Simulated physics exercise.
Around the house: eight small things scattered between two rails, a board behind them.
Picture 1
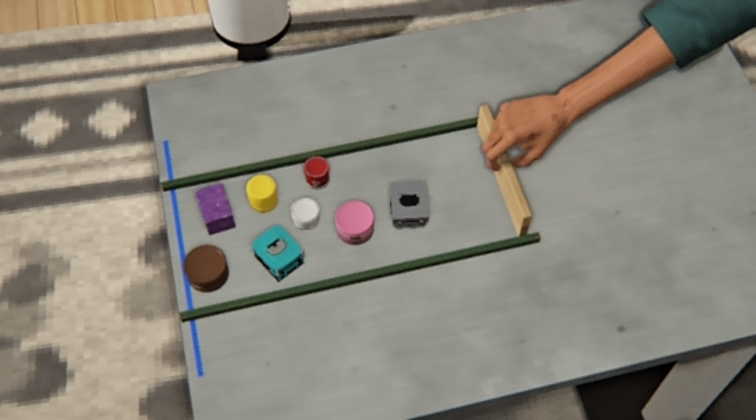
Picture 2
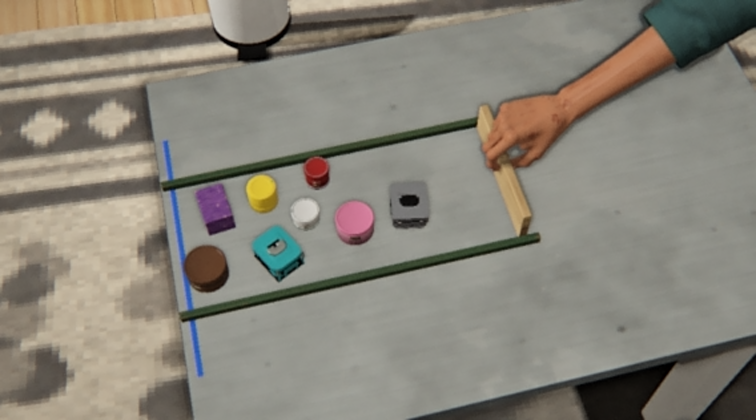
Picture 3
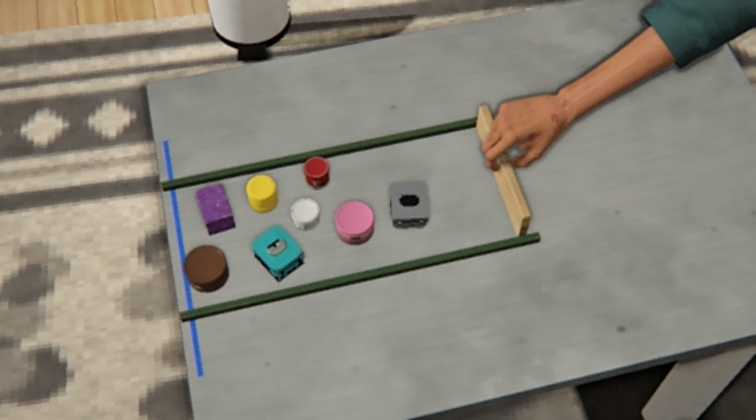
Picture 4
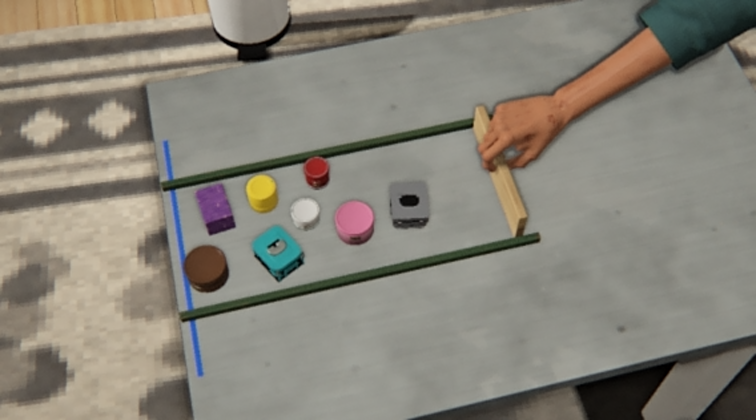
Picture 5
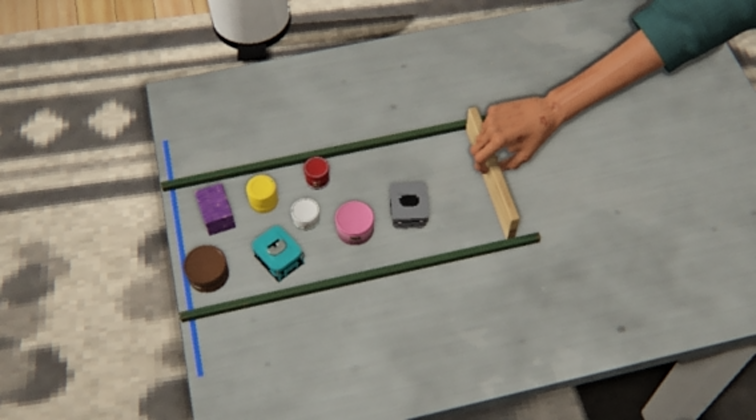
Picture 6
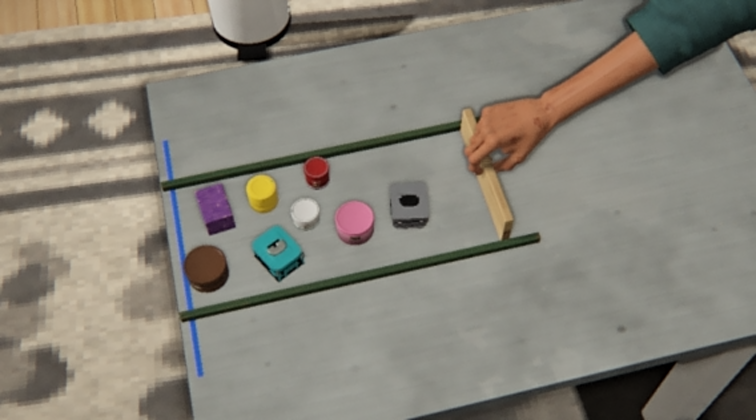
A hand slides a wooden board slightly left between two rails, behind eight small objects.
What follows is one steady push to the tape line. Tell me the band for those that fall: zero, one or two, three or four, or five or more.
As it turns out, the number that fall off is five or more.
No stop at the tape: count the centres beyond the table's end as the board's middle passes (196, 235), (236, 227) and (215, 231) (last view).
It would be 5, 2 and 4.
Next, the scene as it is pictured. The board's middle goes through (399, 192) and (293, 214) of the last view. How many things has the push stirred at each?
The counts are 2 and 7.
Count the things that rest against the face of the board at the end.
It touches 1.
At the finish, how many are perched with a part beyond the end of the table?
The number is 1.
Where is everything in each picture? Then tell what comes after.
Brown tub (207, 269); purple block (215, 209); yellow lid (263, 194); board (503, 170); tape (181, 249), in the first picture.
Purple block (216, 210); board (503, 170), in the second picture.
Yellow lid (263, 194); white pot (306, 214), in the third picture.
Brown tub (207, 269); pink tub (355, 224), in the fourth picture.
Purple block (216, 210); red pot (317, 173), in the fifth picture.
Brown tub (207, 269); purple block (216, 210); yellow lid (263, 194); board (486, 173); tape (181, 249), in the sixth picture.
Soon after, none off yet; brown tub at rest near (207, 269); purple block at rest near (216, 210); yellow lid at rest near (263, 194).
At rest, the number that fall off is five or more; fallen, grey case, pink tub, white pot, turquoise case, yellow lid, purple block and brown tub.
